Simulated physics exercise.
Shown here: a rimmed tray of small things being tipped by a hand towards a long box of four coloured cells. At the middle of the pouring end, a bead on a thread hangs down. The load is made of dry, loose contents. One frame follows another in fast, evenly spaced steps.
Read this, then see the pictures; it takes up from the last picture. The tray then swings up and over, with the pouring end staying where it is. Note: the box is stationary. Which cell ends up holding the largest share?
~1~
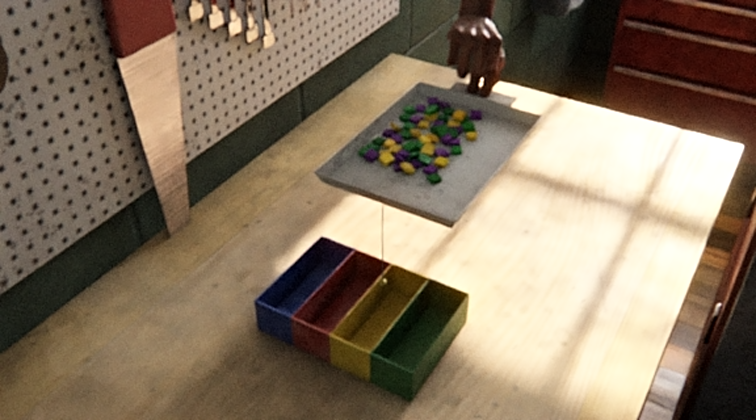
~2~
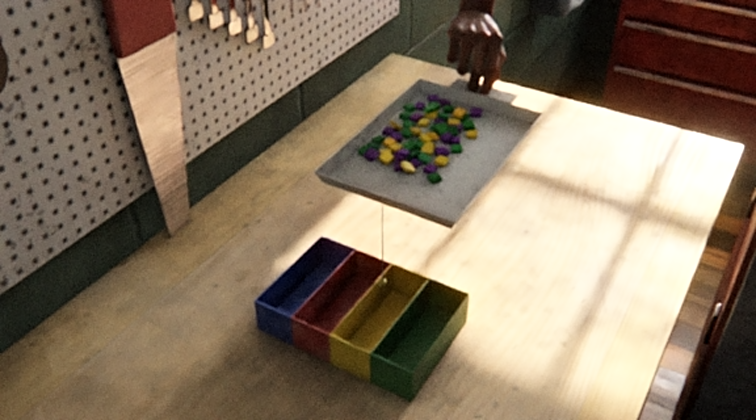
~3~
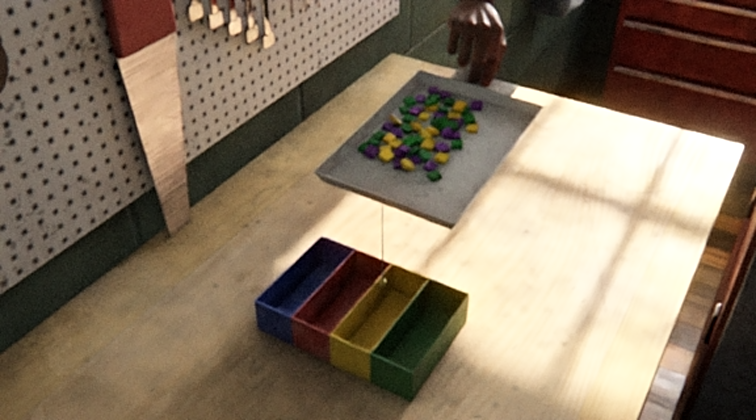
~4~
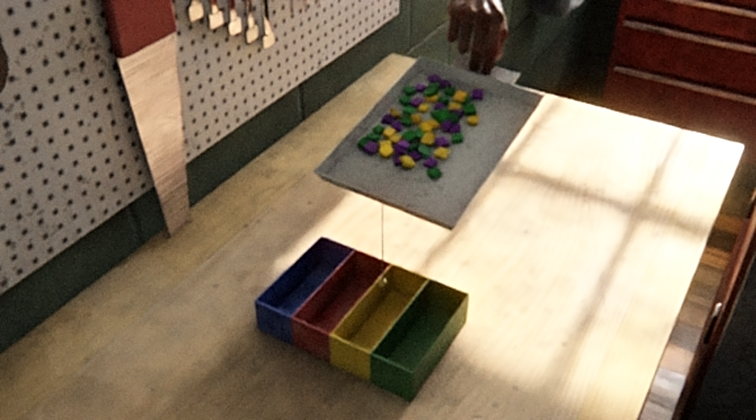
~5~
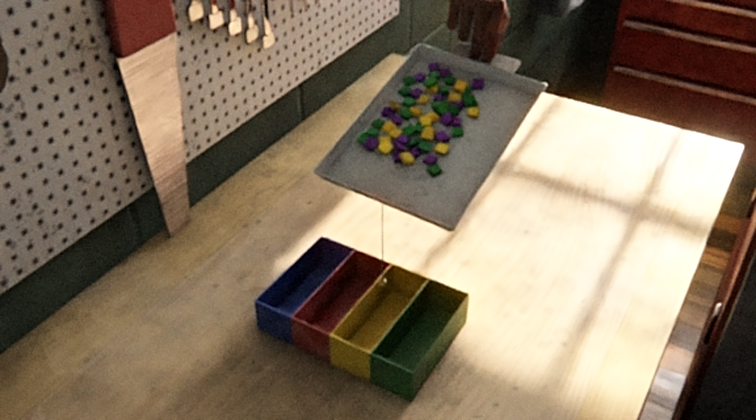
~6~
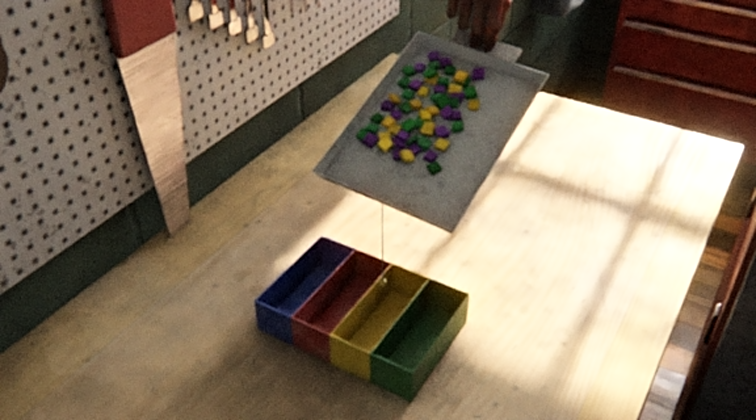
Green.
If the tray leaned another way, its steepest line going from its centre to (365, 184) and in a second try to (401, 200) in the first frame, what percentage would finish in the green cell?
First heading roughly 0 %, second roughly 30 %.
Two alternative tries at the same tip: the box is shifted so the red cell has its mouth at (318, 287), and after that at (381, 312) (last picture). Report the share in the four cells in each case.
40 % for the first, 100 % for the second.
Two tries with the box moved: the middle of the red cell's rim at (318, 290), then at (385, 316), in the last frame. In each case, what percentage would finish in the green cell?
Around 40 % followed by around 10 %.
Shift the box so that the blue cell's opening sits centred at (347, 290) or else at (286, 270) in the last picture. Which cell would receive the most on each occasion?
First: The yellow cell. Second: Green.
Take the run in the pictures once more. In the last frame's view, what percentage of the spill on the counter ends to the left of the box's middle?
Estimate: About 10 percent.
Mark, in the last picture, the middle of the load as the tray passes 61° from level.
The load is centred near (411, 217).
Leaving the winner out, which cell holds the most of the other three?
It's the yellow cell that ends up second.
Soon after the last picture, tray tipped steeply; most on the tray; about a quarter falling or outside the box.
A little later, tray tipped right over; a small part on the tray; about a third in the green cell; a small part in the yellow cell; a stray few in the red cell; about a third falling or outside the box.
Later still, tray tipped past a quarter turn; about half in the green cell; about a quarter in the yellow cell; a stray few in the red cell; about a quarter falling or outside the box.
At rest, tray tipped past a quarter turn; about half in the green cell; about a quarter in the yellow cell; a stray few in the red cell; none in the blue cell; about a quarter outside the box.
